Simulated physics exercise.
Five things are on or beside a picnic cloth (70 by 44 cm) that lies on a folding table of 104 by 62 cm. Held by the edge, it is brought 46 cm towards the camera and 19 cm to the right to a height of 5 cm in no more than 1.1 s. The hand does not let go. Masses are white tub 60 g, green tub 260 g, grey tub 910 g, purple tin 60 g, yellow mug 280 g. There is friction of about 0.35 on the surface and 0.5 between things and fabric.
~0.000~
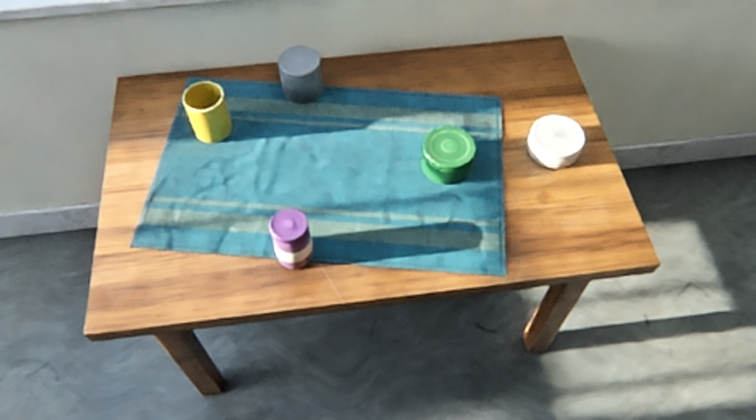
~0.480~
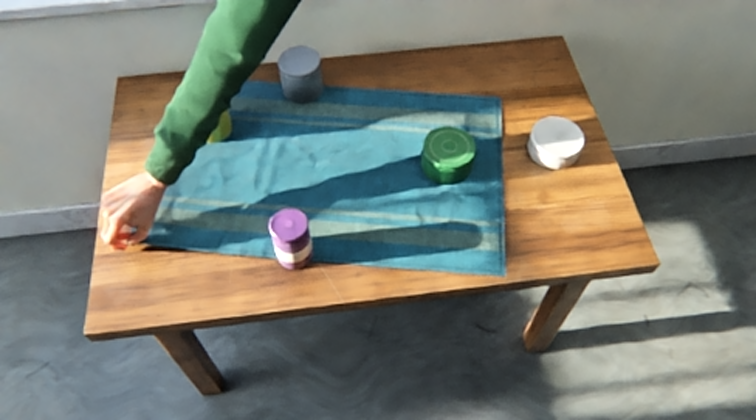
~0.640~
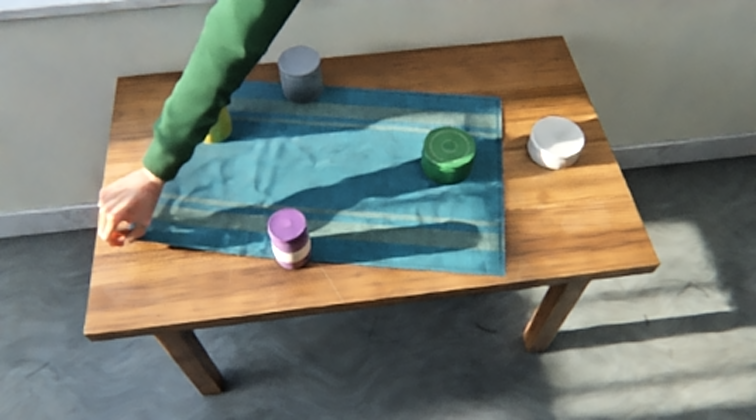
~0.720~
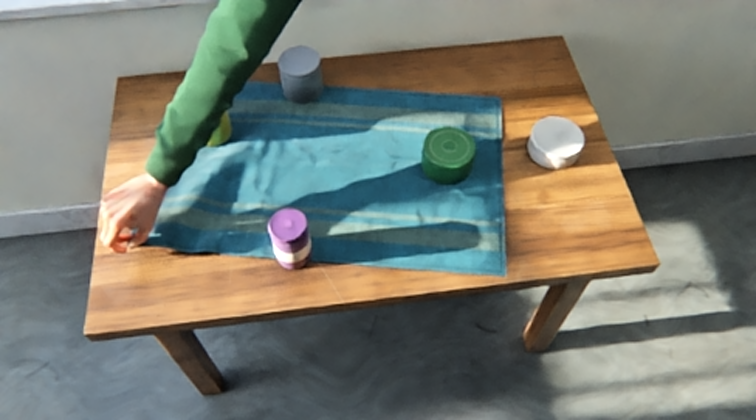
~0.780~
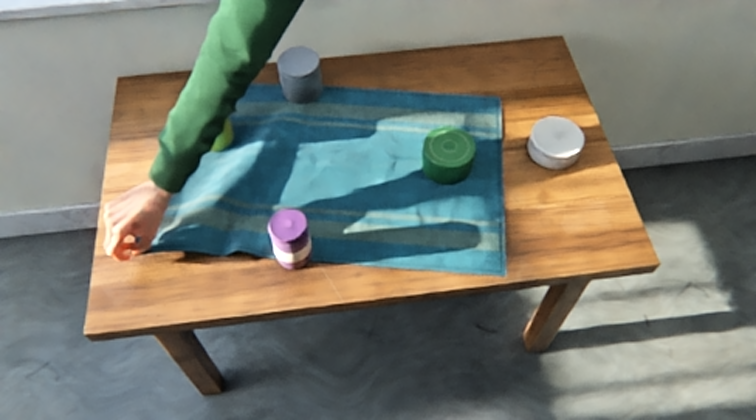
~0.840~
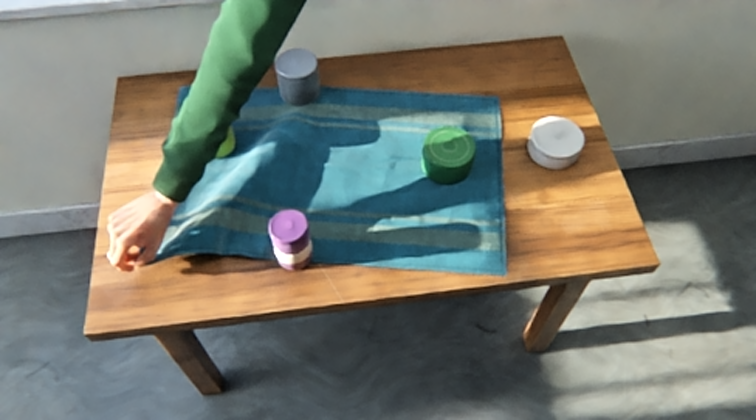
A hand in a green sleeve reaches over a wooden table and grips the near left corner of a blue-green cloth. It draws the corner slightly towards the camera and to the right, wrinkling the cloth's left side, while the purple tin and green tub stay in place.
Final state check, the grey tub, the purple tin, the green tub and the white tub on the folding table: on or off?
Result: I'd bet the grey tub never leaves the surface. I'd bet the purple tin leaves the surface. I'd bet the green tub never leaves the surface. I'd bet the white tub never leaves the surface.
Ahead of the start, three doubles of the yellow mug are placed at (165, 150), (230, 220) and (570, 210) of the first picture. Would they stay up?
In order: Holds on; comes off; holds on.
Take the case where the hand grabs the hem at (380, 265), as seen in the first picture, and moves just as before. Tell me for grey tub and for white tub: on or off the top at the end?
Note - grey tub: Still on top; white tub: Still on top.
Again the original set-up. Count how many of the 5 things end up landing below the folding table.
My count is 2.
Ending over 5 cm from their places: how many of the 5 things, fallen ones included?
4 of them.
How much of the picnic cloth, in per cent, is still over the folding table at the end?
Some 50 in a hundred.
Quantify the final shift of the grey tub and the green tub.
Roughly: Grey tub 20 cm; green tub 10 cm.
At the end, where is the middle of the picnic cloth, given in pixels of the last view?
I'd point to about (339, 294).
By 1.1 s, 100 % of the picnic cloth is still over the top; grey tub 8 cm off its start, purple tin 7 cm off its start, yellow mug 14 cm off its start.
By 1.3 s, 85 % of the picnic cloth is still over the top; purple tin 18 cm off its start, grey tub 18 cm off its start, green tub 2 cm off its start.
By 1.5 s, 70 % of the picnic cloth is still over the top; purple tin over the edge, grey tub 22 cm off its start at (249, 134), green tub 8 cm off its start at (426, 172).
By 1.7 s, 60 % of the picnic cloth is still over the top; purple tin over the edge, grey tub 22 cm off its start, green tub 11 cm off its start.
By 3.3 s, 50 % of the picnic cloth is still over the top; purple tin over the edge, grey tub 22 cm off its start at (251, 135), green tub 12 cm off its start at (417, 189), white tub 0 cm off its start at (558, 136).
